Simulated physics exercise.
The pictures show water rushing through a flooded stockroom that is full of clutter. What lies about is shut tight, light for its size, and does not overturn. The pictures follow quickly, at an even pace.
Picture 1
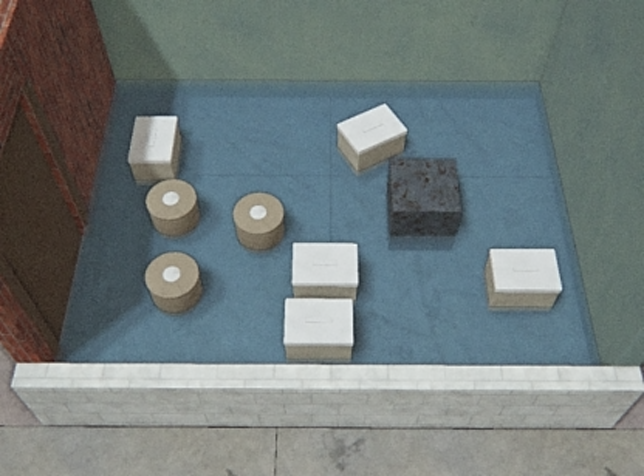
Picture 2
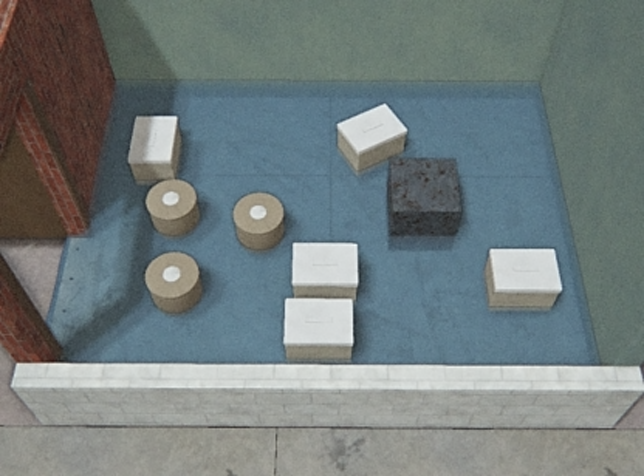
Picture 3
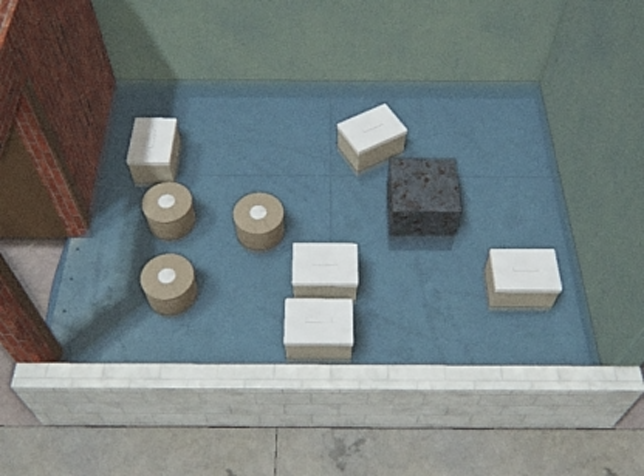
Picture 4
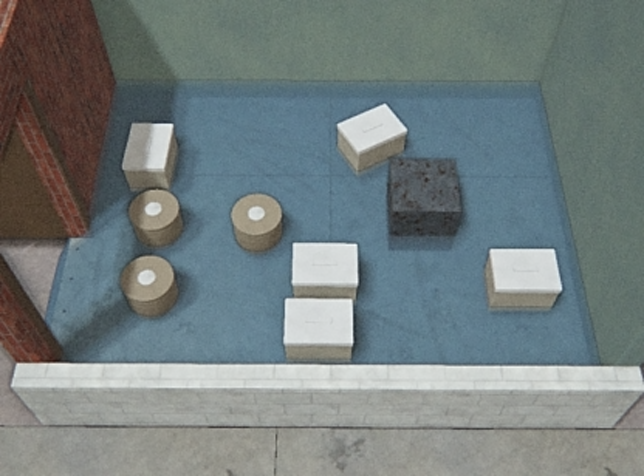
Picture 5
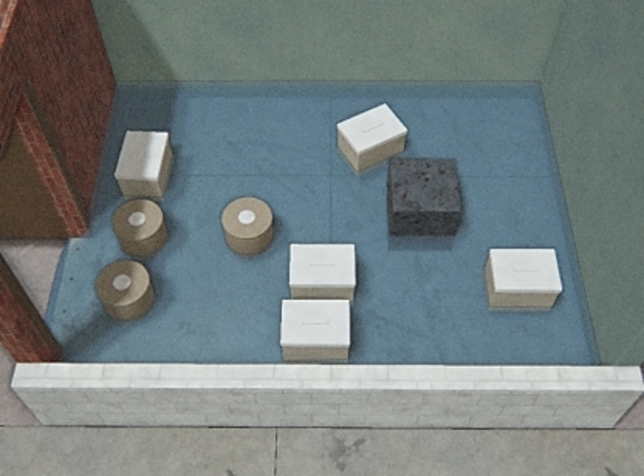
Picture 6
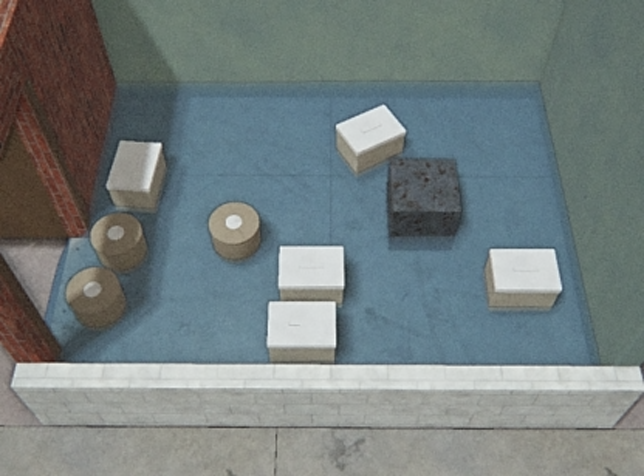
Round tan tubs drifting left through a flooded stockroom toward a brick doorway, nearby white-topped boxes shifting after them, dark block staying still.
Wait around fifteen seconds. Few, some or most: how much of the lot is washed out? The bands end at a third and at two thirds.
Share: At least two thirds.
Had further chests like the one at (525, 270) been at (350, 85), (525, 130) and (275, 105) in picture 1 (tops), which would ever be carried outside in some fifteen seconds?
As listed: Left behind, stays, gone.
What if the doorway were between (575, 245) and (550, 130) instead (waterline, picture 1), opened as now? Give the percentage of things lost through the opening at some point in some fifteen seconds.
Near 50 in a hundred.
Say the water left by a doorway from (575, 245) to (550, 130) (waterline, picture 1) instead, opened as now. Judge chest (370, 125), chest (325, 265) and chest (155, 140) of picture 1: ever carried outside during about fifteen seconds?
As listed: Yes, washed out, no.
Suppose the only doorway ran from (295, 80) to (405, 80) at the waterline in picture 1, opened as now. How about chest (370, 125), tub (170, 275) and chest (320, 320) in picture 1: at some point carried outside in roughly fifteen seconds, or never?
One after the other: Through, still in, still in.
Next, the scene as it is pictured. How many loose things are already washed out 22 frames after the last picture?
6 of them.
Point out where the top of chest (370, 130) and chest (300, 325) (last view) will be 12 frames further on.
Around (289, 163) and (85, 328).
A moment on, 2 of 8 are out; 6 afloat.
Next, 4 of 8 are out; 4 afloat.
Later, 6 of 8 are out; 2 afloat.
In the end, 6 of 8 are out; 2 afloat.
